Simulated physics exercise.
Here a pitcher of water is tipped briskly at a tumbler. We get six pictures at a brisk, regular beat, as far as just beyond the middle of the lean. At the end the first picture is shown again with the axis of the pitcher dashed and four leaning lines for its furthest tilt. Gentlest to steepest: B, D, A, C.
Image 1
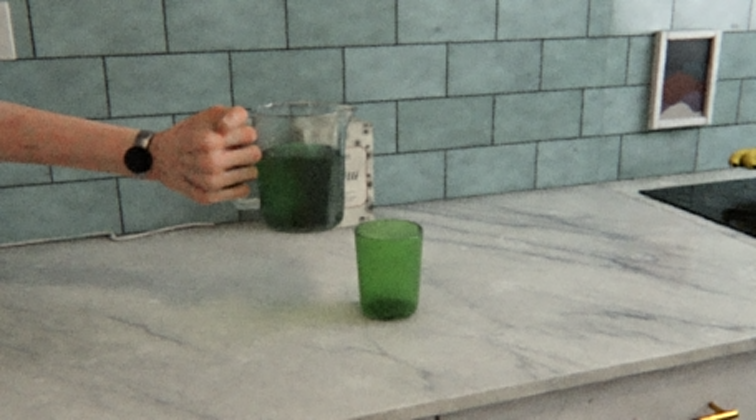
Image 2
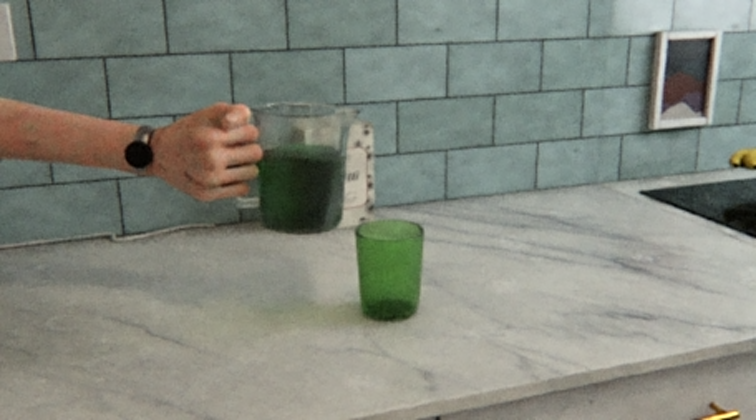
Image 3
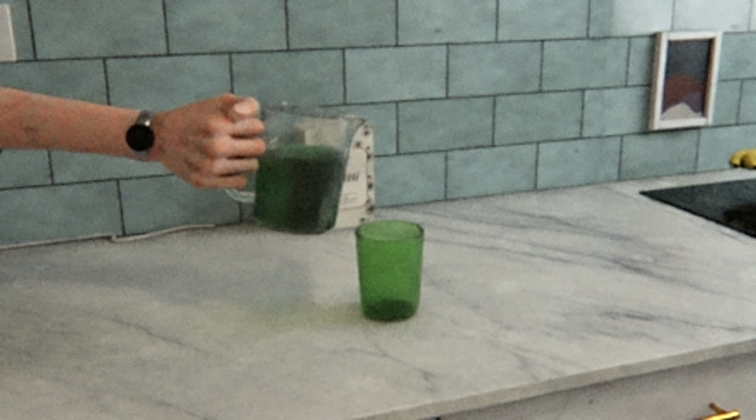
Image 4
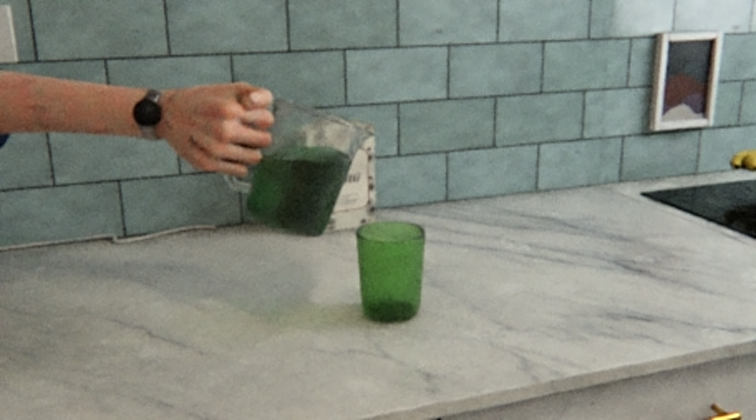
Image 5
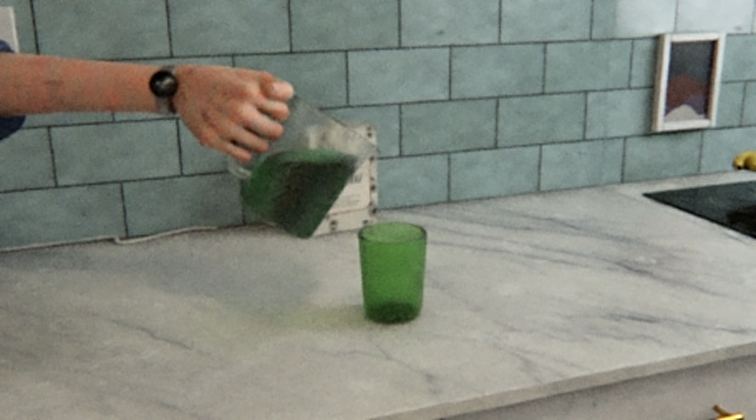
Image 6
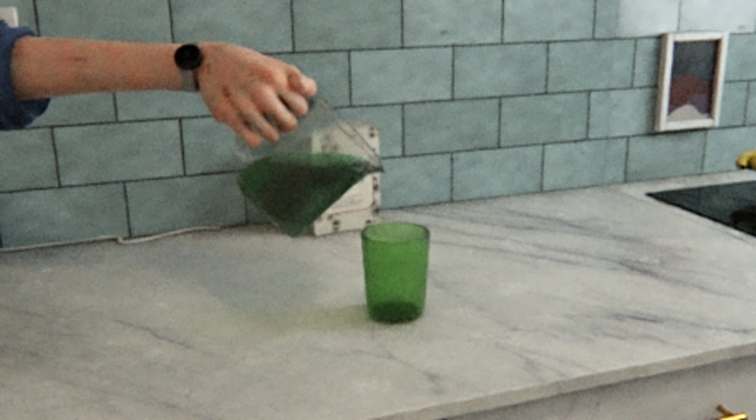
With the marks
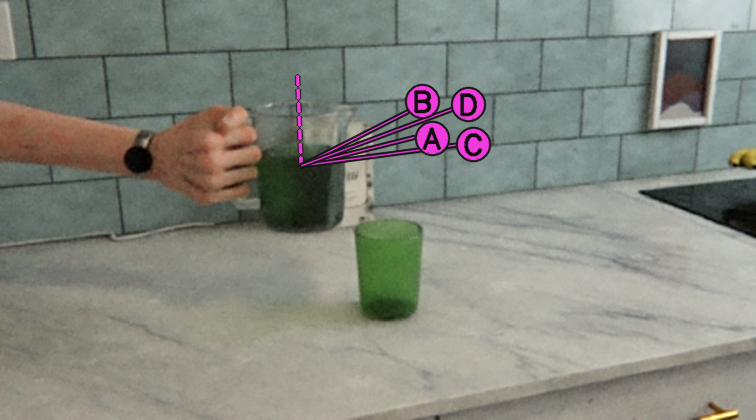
A hand wearing a dark watch steadily tilting a glass pitcher of green-looking liquid rightward above a green tumbler on a marble counter.
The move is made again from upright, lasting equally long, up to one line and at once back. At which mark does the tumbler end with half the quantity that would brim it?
Best: B.
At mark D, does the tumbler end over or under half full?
Over half.
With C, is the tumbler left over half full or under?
Over half.
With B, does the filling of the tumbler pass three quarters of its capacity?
No, it does not.
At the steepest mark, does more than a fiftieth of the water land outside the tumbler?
Yes.
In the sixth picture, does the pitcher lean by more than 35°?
Yes.
In magenta, A at (414, 137); B at (407, 111); C at (456, 145); D at (451, 109).
For mark A, the tumbler ends with about 77 % of what it can hold; 10 % of the water is spilt.
For mark B, the tumbler ends with about 50 % of what it can hold.
For mark C, the tumbler ends with about 83 % of what it can hold; 18 % of the water is spilt.
For mark D, the tumbler ends with about 70 % of what it can hold.
